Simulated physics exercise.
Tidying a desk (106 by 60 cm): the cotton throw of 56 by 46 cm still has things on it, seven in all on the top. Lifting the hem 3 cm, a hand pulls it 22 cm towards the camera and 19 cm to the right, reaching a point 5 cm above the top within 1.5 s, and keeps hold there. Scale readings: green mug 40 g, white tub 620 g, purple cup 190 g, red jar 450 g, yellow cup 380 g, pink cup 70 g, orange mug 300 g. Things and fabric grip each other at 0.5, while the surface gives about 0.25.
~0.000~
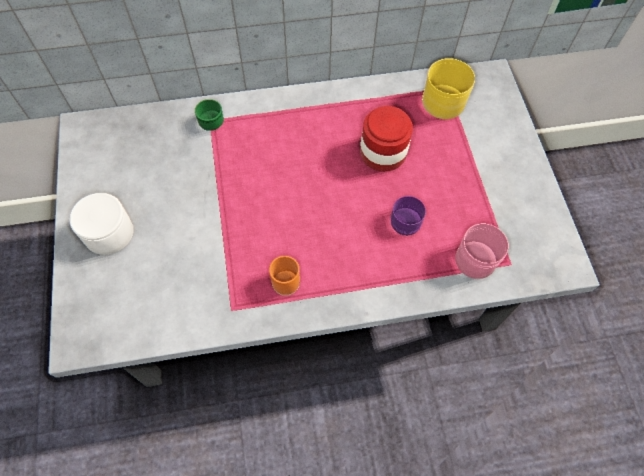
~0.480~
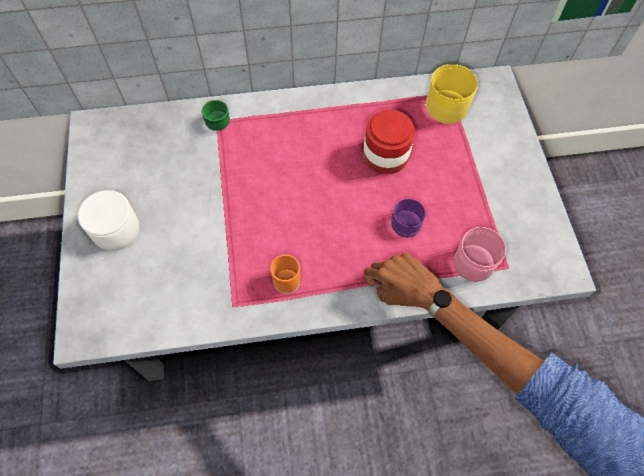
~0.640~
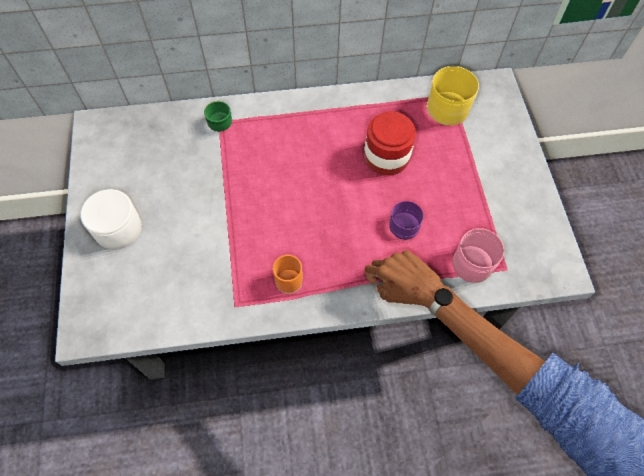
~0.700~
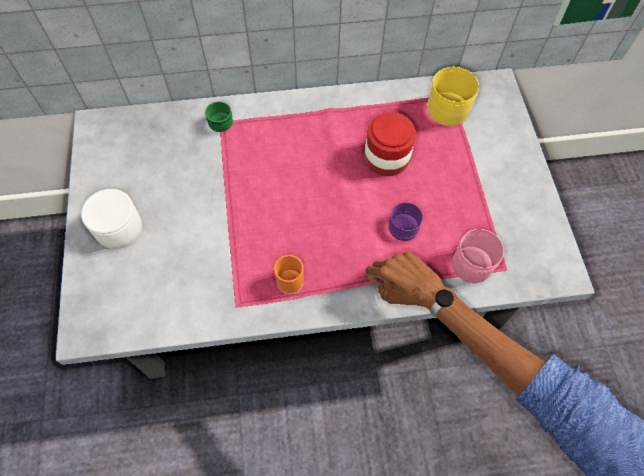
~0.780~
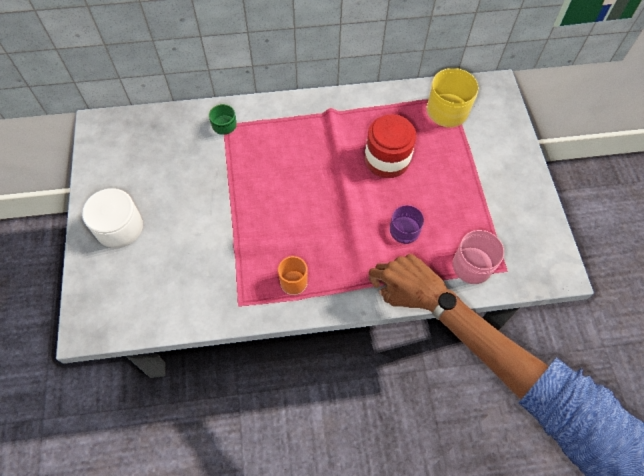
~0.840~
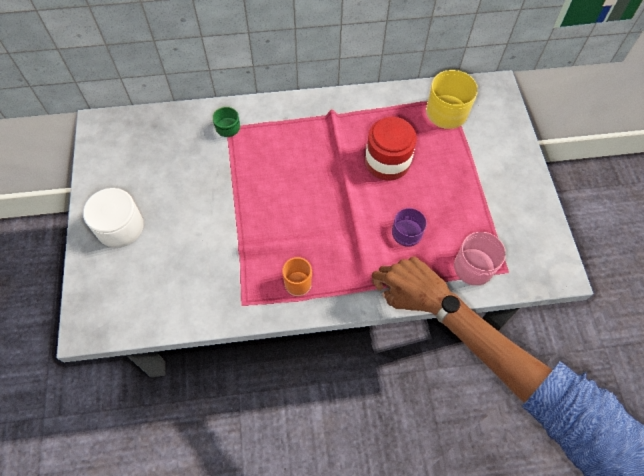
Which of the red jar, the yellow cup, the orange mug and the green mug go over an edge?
In turn: The red jar does not; the yellow cup does not; the orange mug goes over an edge; the green mug does not.
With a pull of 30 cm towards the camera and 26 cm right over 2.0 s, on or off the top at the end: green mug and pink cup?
Result - green mug: Still on top, pink cup: Gone.
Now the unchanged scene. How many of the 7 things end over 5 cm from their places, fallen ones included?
6.
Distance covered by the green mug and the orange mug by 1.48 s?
Roughly green mug 20 cm and orange mug 20 cm.
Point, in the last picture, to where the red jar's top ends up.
In the last view, the top sits at about (441, 235).
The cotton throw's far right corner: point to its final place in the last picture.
Roughly (452, 162).
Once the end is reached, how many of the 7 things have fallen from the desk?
That makes 2.
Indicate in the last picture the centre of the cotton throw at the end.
Around (426, 289).
At 1.2 s, 100 % of the cotton throw is still over the top; green mug 11 cm off its start, orange mug 9 cm off its start, red jar 6 cm off its start.
At 1.5 s, 90 % of the cotton throw is still over the top; green mug 20 cm off its start, orange mug 19 cm off its start, red jar 15 cm off its start.
At 1.8 s, 70 % of the cotton throw is still over the top; orange mug over the edge, green mug 29 cm off its start at (288, 203), red jar 22 cm off its start at (431, 215).
At 2.1 s, 65 % of the cotton throw is still over the top; green mug 34 cm off its start, orange mug over the edge, red jar 26 cm off its start.
At 3.7 s, 60 % of the cotton throw is still over the top; green mug 34 cm off its start at (294, 225), orange mug over the edge, red jar 26 cm off its start at (441, 235), yellow cup 19 cm off its start at (464, 157).
